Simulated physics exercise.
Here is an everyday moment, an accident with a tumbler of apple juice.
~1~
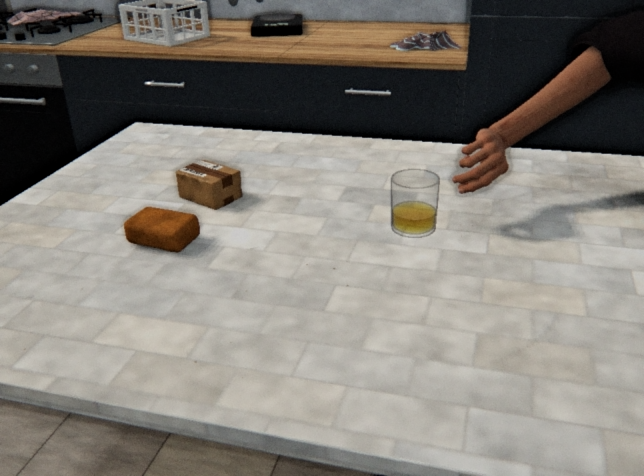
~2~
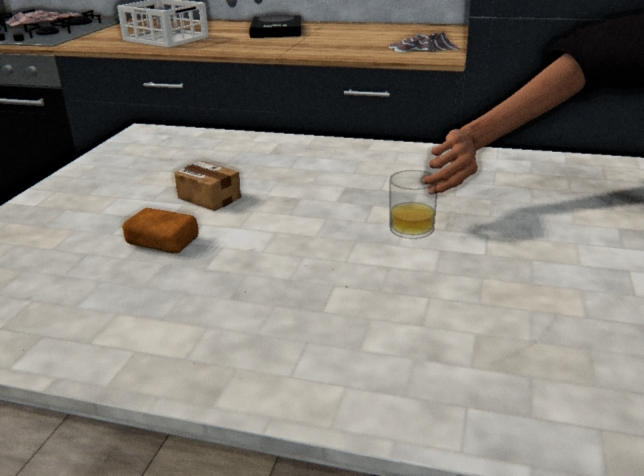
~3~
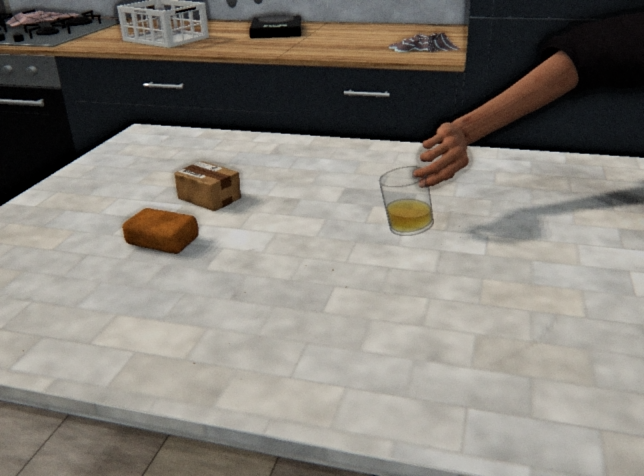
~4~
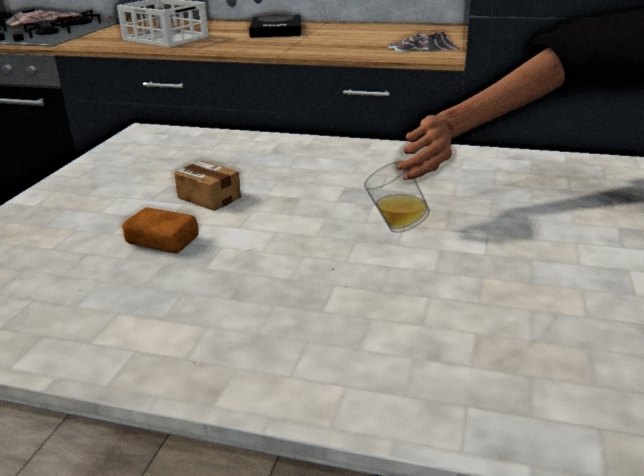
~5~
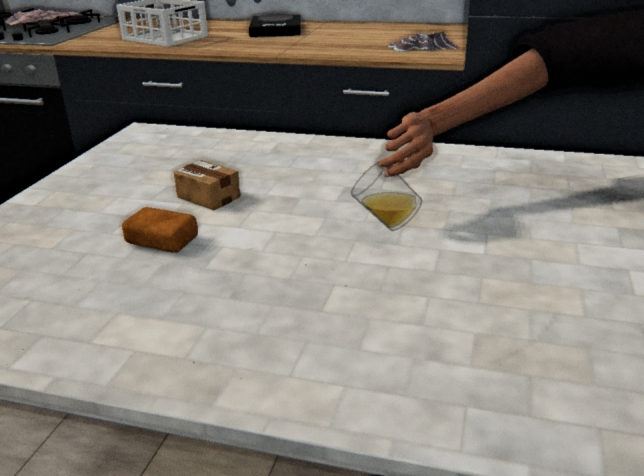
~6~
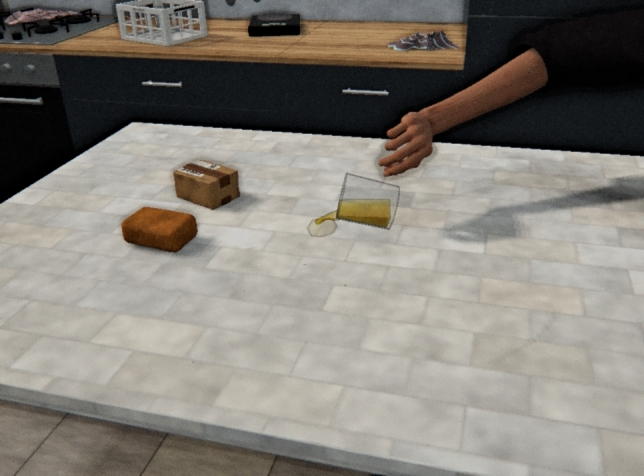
A hand pushing a glass tumbler of apple juice leftward on a tiled counter, tipping it over as juice begins spilling out.
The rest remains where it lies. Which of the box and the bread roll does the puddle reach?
The box needs wiping. The bread roll needs wiping.
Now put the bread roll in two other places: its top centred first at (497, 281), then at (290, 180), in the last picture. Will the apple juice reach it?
Case 1 - it is not touched; case 2 - it is touched.
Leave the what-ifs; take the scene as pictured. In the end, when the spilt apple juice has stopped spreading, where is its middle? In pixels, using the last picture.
(206, 228).
A moment on, the puddle covers about as much as a plate; the box is reached; the bread roll is reached.
Further on, the puddle covers about as much as a tray; the box is reached; the bread roll is reached.
When it is over, the puddle covers about as much as a tray; the box is reached; the bread roll is reached.
